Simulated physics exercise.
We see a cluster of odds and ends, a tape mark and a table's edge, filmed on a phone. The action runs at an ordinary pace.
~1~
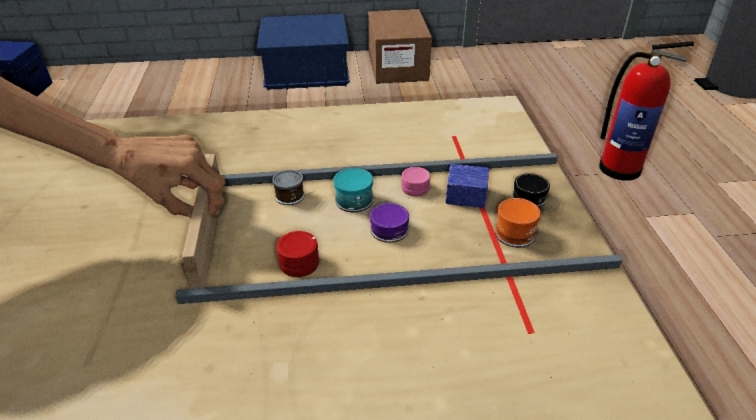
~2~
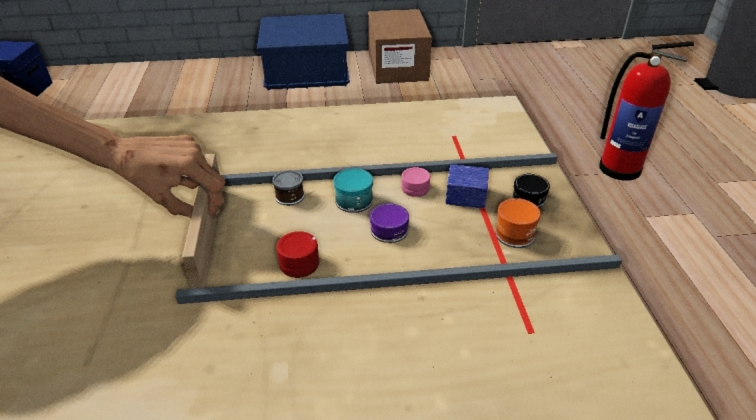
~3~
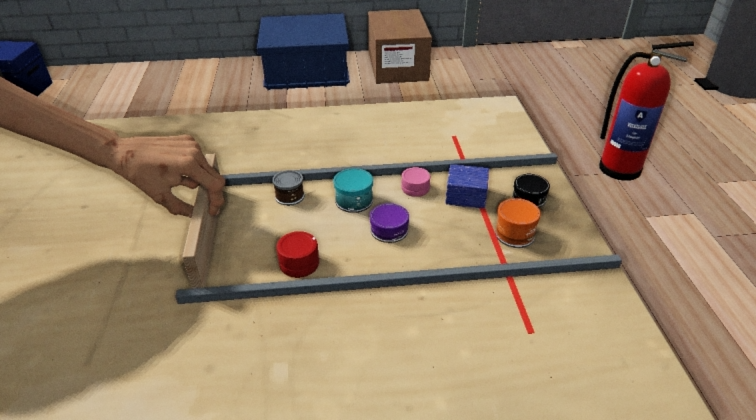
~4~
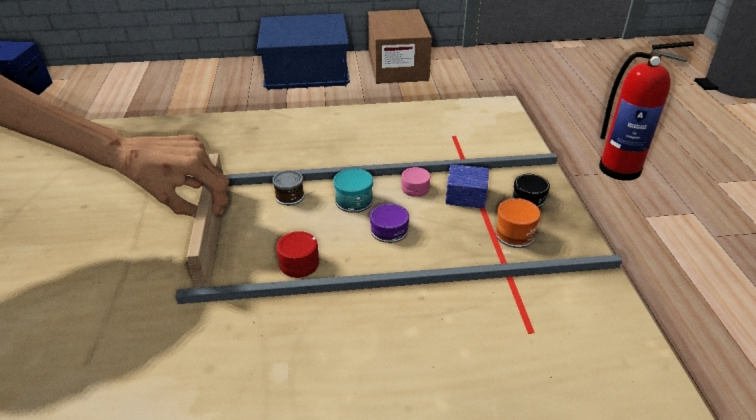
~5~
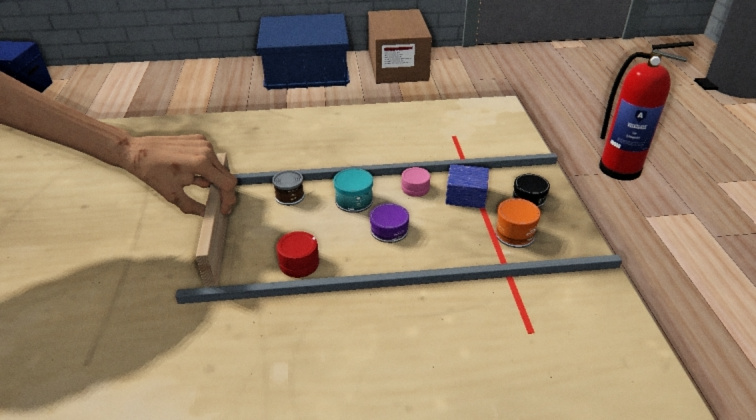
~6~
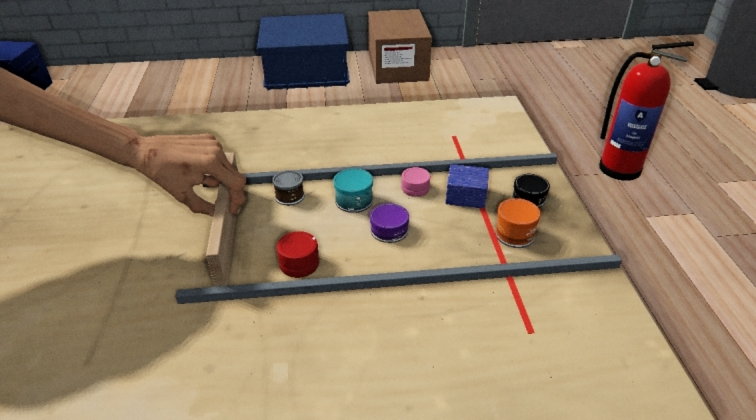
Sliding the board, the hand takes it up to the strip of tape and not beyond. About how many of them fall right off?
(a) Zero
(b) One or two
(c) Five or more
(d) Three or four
The answer is a.
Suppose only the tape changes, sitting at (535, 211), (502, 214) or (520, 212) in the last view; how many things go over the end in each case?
Tallies in the order asked: 2, 1, 1.
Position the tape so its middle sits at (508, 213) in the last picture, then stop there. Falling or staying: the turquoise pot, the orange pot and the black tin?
In that case the turquoise pot does not drop, the orange pot does not drop, the black tin tips off.
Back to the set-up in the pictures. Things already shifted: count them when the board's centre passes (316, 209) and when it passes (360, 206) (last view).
At the one place 3, at the other 3.
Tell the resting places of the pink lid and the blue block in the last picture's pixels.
Going in order, first (511, 169) and next (539, 181).
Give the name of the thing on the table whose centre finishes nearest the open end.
The black tin finishes closest.
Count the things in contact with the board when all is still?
4 of them.
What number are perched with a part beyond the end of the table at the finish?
It totals 1.
Soon after, none off yet; black tin at rest near (531, 191); orange pot at rest near (517, 223); blue block at rest near (467, 186).
In the end, the number that fall off is zero.
